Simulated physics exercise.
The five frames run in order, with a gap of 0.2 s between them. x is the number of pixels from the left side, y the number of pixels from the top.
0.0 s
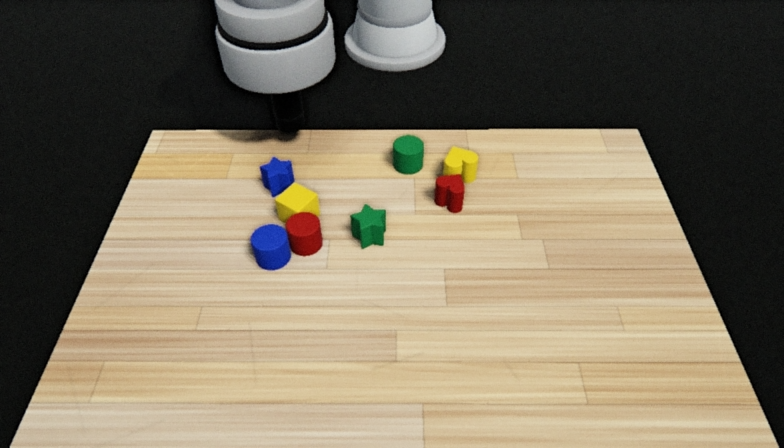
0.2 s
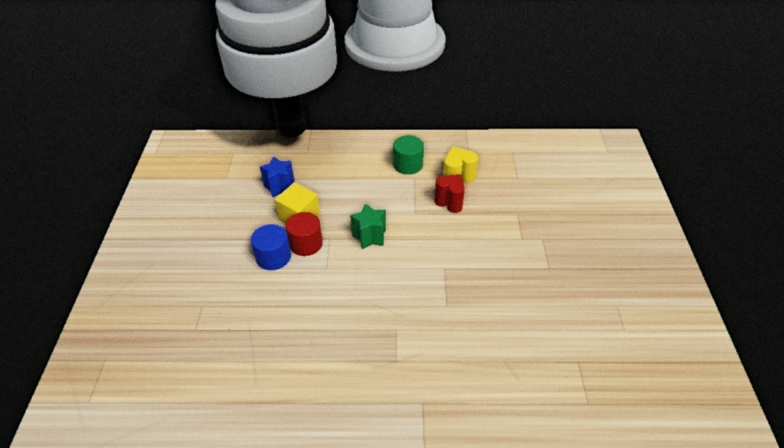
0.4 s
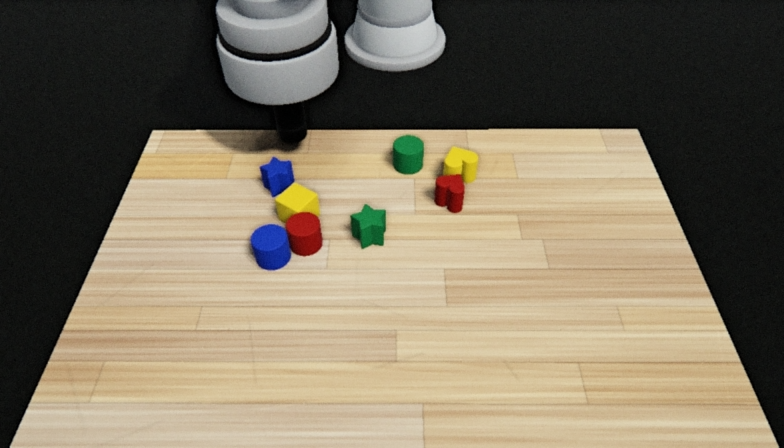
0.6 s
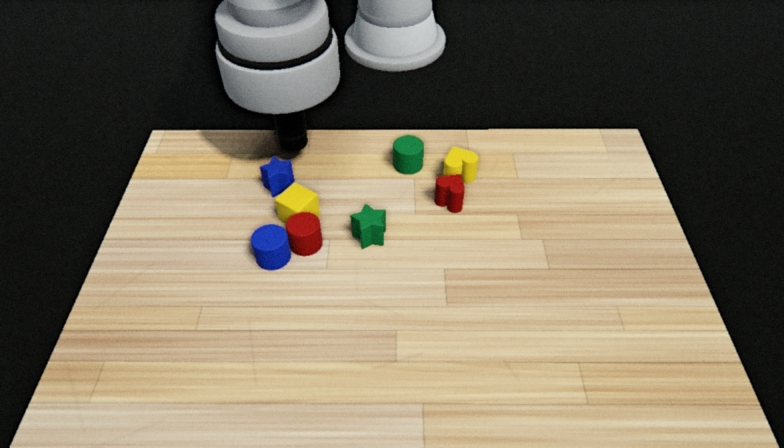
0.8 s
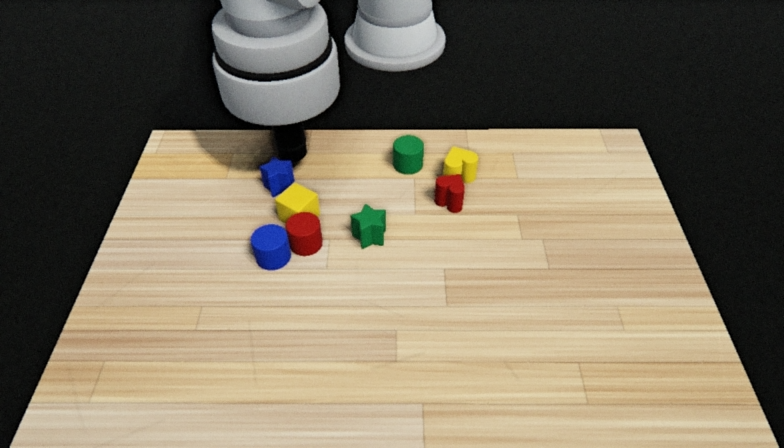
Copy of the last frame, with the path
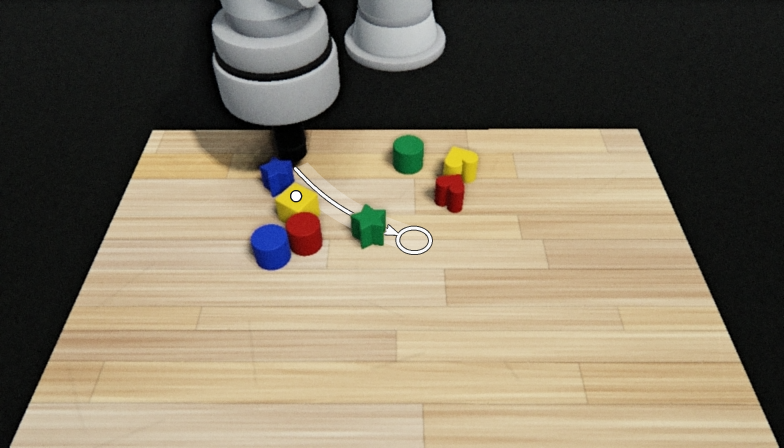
Robot arm easing its dark rod forward a little over a wooden table toward a blue star, the coloured blocks staying still.
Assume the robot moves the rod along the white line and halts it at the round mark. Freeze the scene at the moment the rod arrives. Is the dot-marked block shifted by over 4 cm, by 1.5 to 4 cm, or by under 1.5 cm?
Once the path ends, it will sit under 1.5 cm from where it is now.
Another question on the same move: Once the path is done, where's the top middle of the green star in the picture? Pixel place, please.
Put as a pixel place, it's (390, 236).
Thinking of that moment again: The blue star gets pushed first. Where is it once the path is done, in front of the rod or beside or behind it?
As far as I can tell, the blue star has dropped away to the side or behind.
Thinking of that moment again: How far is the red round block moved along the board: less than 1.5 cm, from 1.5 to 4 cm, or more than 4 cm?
It moves less than 1.5 cm.
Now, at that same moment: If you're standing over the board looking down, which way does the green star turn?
Viewed from overhead, the green star winds up turned clockwise.
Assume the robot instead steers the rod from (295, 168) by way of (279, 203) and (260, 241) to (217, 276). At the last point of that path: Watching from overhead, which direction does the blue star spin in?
It twists with the clock when seen from above.
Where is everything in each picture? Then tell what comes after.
In the first frame, tip of the rod (291, 125), middles of tops, blue star (276, 166), yellow square (296, 196), red round block (303, 223), green star (369, 216).
In the second frame, rod (292, 130), nothing pushed.
In the third frame, rod (293, 136), nothing pushed.
In the fourth frame, rod (294, 144), nothing pushed.
In the fifth frame, rod (293, 154), blue star (276, 166), yellow square (296, 196), red round block (303, 223), green star (369, 216).
The line goes from (295, 168) over (343, 209) to (414, 240); the dot is on the yellow square.
On the path given first. One third of the way, rod (323, 182); blue star (280, 170), turned 45° clockwise.
Two thirds of the way, rod (364, 206); blue star (280, 170), turned 45° clockwise; green star (373, 221), turned 20° clockwise.
At the end, rod (415, 226); blue star (280, 170), turned 45° clockwise; yellow square unmoved; red round block unmoved; green star (390, 236), turned 85° clockwise.
